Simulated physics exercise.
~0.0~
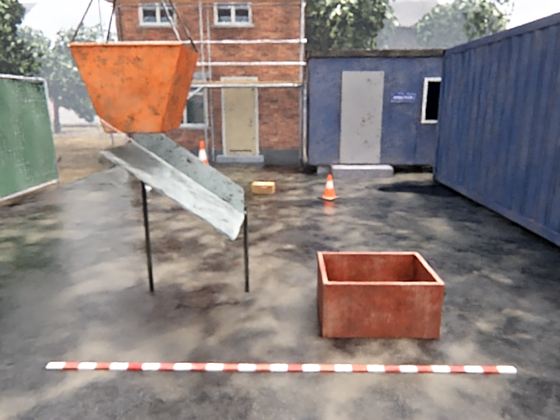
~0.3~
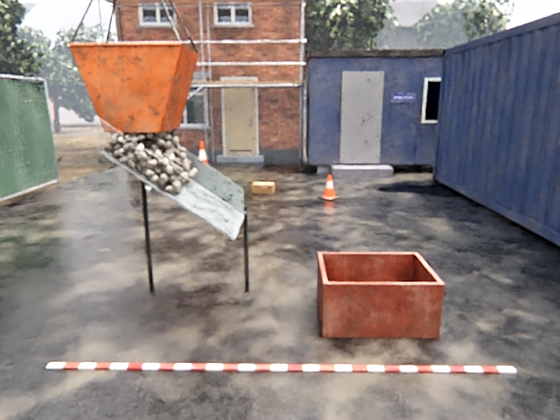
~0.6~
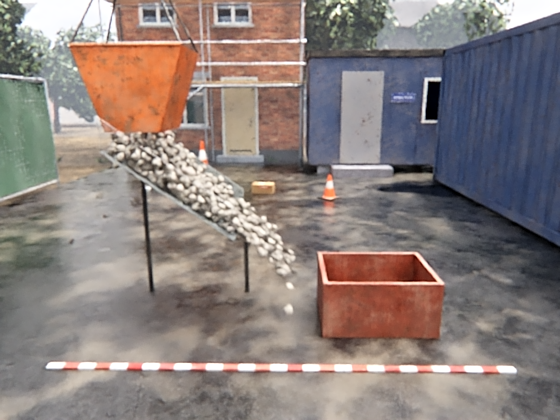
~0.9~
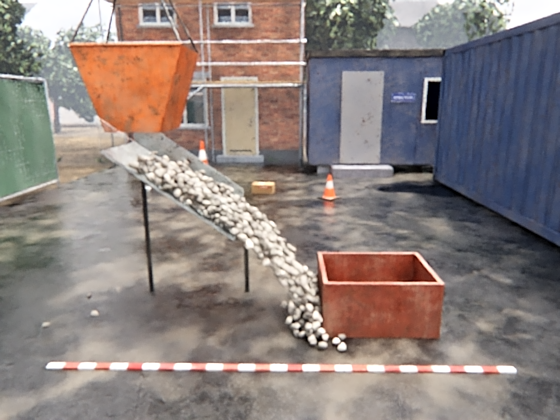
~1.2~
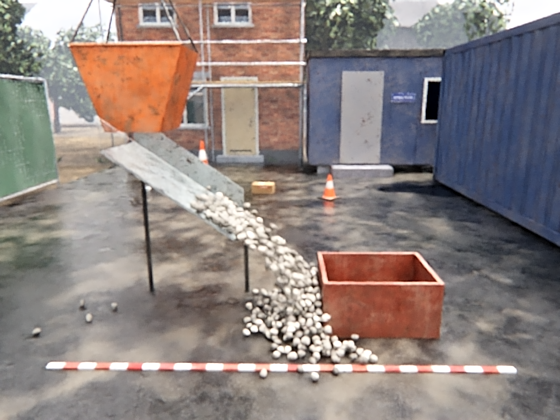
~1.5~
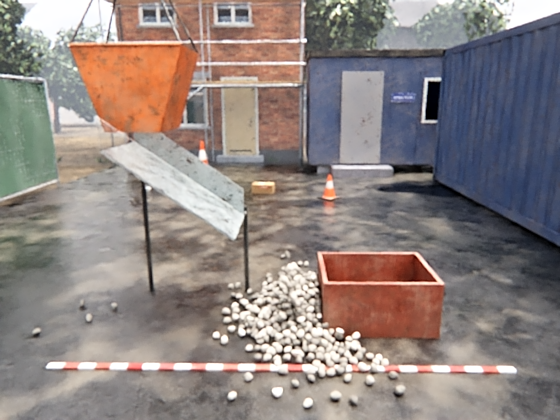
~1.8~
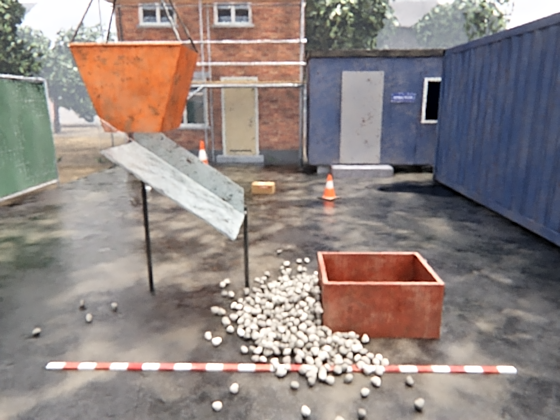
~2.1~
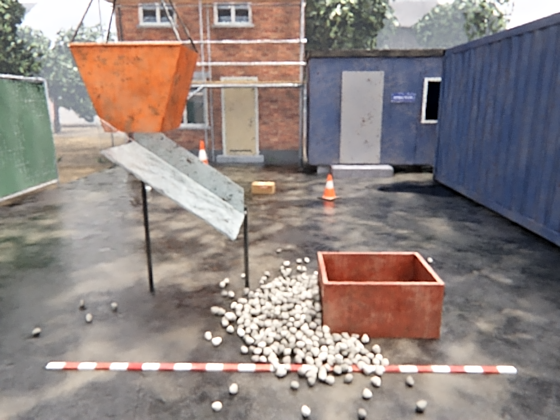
The footage shows pale stones dropping from a hanging orange skip onto a sloping steel chute, sliding down to the right and spilling onto the ground short of a reddish open bin, where they settle in a heap against its left side and front, leaving the bin empty.
